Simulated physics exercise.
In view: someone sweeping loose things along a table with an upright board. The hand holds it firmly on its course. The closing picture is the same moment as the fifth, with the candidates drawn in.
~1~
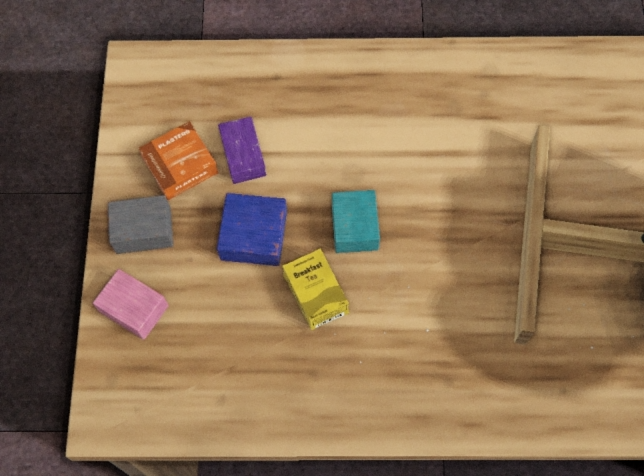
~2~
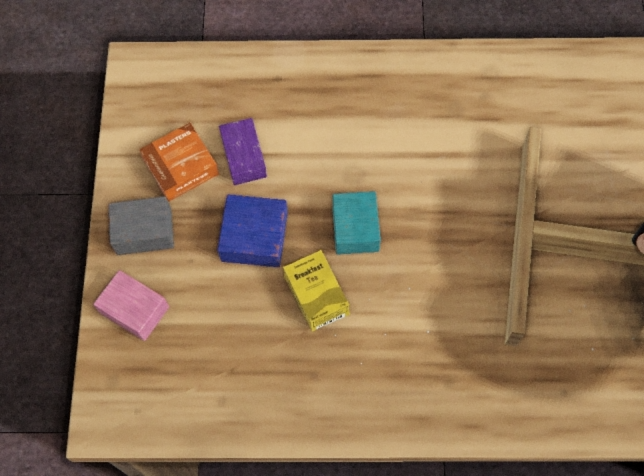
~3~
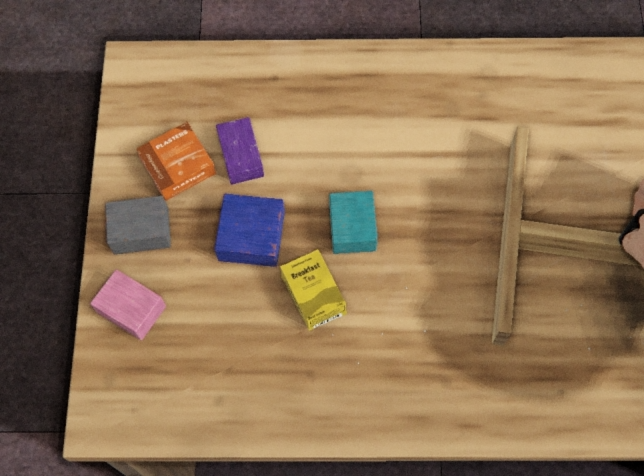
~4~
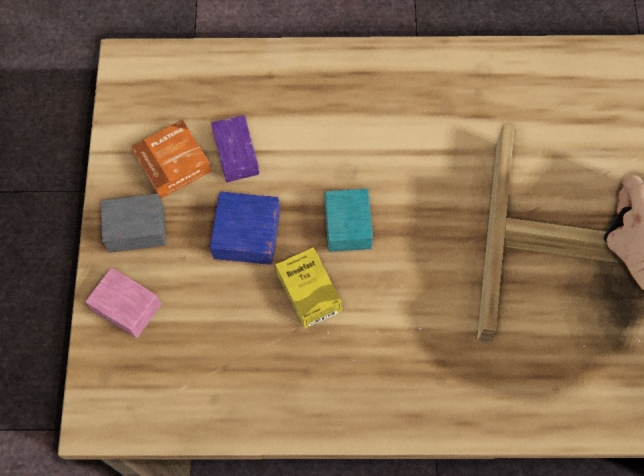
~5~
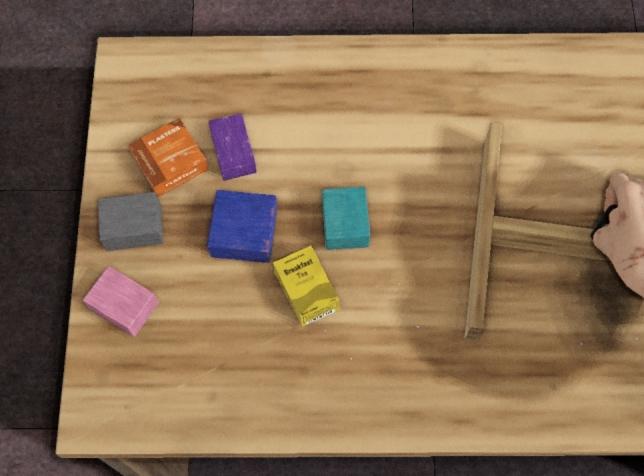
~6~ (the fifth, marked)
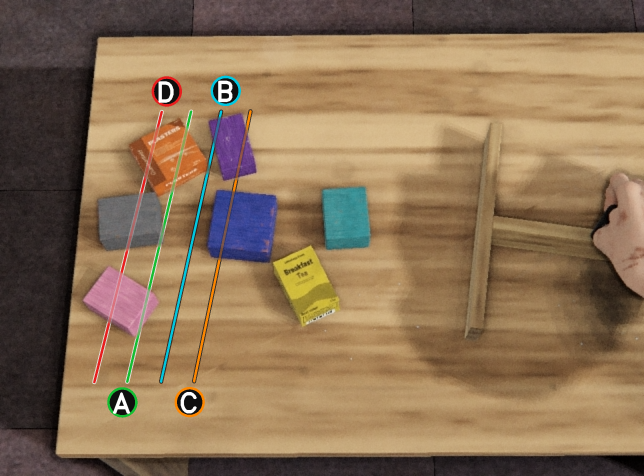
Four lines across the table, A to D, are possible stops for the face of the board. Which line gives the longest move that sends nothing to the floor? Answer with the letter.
Up to line C.
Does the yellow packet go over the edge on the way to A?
By then, no.
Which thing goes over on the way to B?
It is the grey block.
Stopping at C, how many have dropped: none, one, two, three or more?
By then, none.
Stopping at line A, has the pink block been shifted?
By then, yes.
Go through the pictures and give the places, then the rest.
Grey block (141, 225); board (537, 224); purple block (242, 151), in the first picture.
Board (528, 225); orange box (179, 162), in the second picture.
Board (514, 225); pink block (129, 305), in the third picture.
Board (499, 223); grey block (134, 223), in the fourth picture.
Board (487, 221); blue block (243, 226); orange box (169, 157); yellow packet (306, 286), in the fifth picture.
On the copy, A at (161, 239); B at (193, 239); C at (224, 239); D at (130, 239).
On C. First, board (393, 221); pink block (122, 301); grey block (131, 222).
Then, board (299, 222); blue block (221, 223); yellow packet (256, 286).
Finally, board (225, 223); grey block (91, 214); blue block (150, 223); nothing has fallen.
By contrast, A drops the grey block; B drops the grey block; D drops the blue block, orange box, pink block and grey block.
